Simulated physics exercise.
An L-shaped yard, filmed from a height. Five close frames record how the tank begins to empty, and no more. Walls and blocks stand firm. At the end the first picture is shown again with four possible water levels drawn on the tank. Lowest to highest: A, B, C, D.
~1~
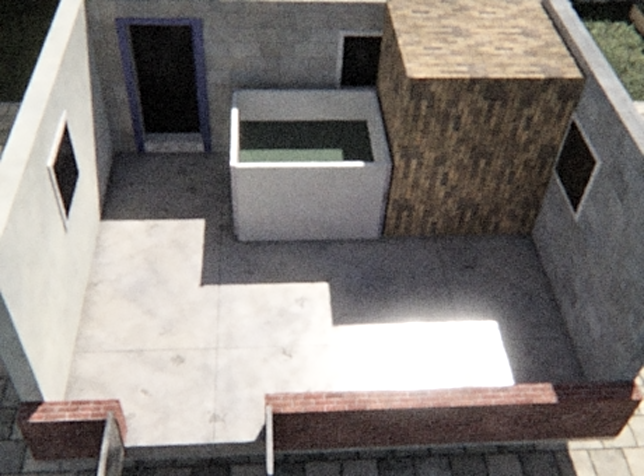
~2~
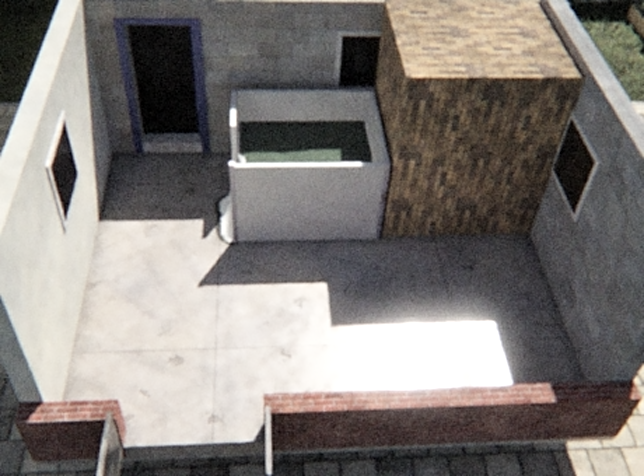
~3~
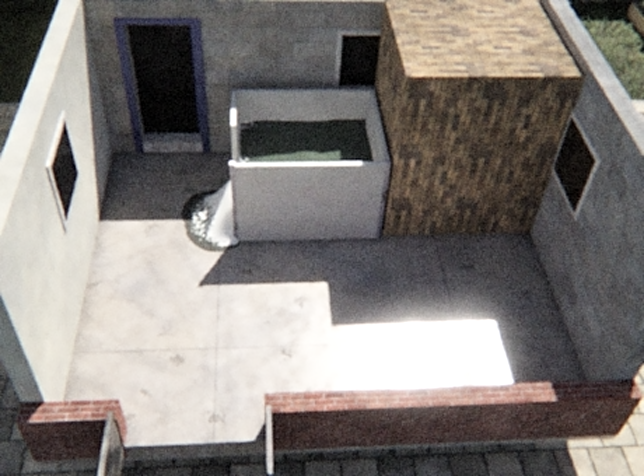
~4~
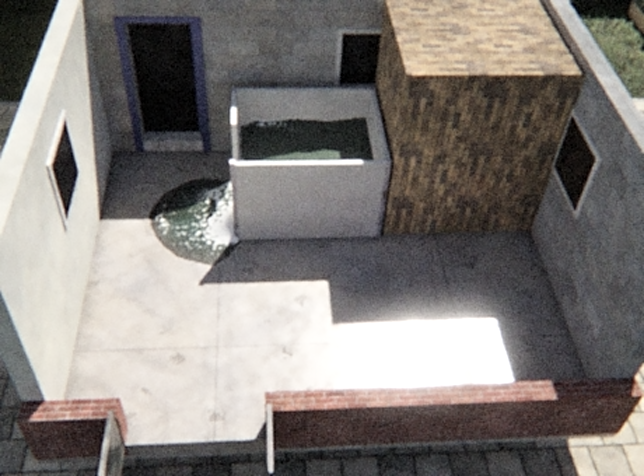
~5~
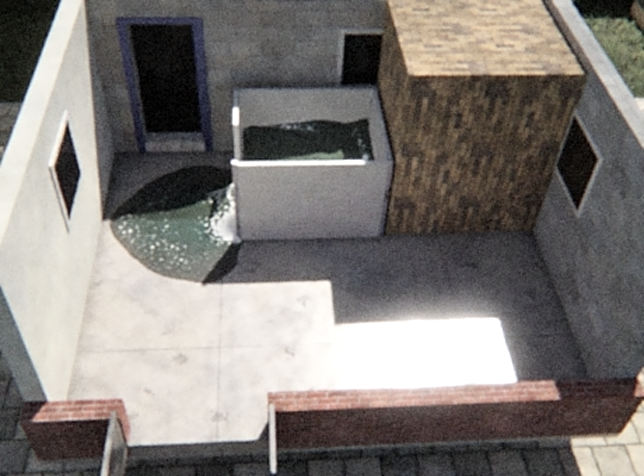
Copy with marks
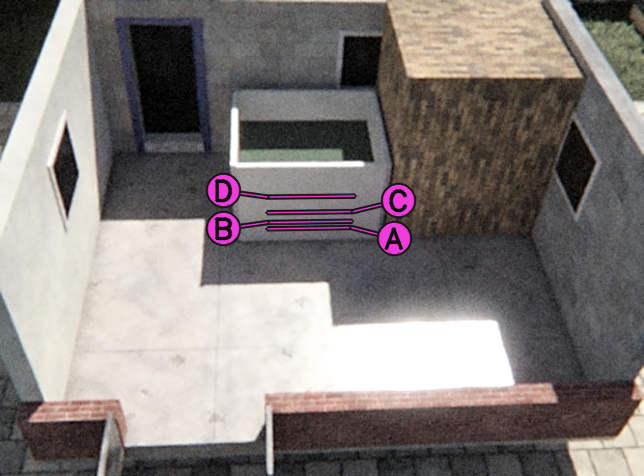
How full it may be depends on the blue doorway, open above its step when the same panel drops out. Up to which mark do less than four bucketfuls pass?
D.
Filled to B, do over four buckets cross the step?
No, not at all.
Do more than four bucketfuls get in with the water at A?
No.
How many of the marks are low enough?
All of the four.
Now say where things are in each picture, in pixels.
The first frame shows water in the tank at rest, its middle at (307, 154); foot of the blue doorway at (175, 152); open gate at (192, 393).
In the second frame, 1 % of the ground under water, visible out to (236, 210).
In the third frame, 3 % of the ground under water, visible out to (197, 198).
In the fourth frame, 7 % of the ground under water, visible out to (158, 209).
In the fifth frame, 13 % of the ground under water, visible out to (118, 231).
In magenta, A at (309, 228); B at (309, 221); C at (310, 212); D at (311, 196); from the bottom up A, B, C, D.
Choosing A, nothing gets over.
Choosing B, nothing gets over.
Choosing C, nothing gets over.
Choosing D, a bucket or two gets in.
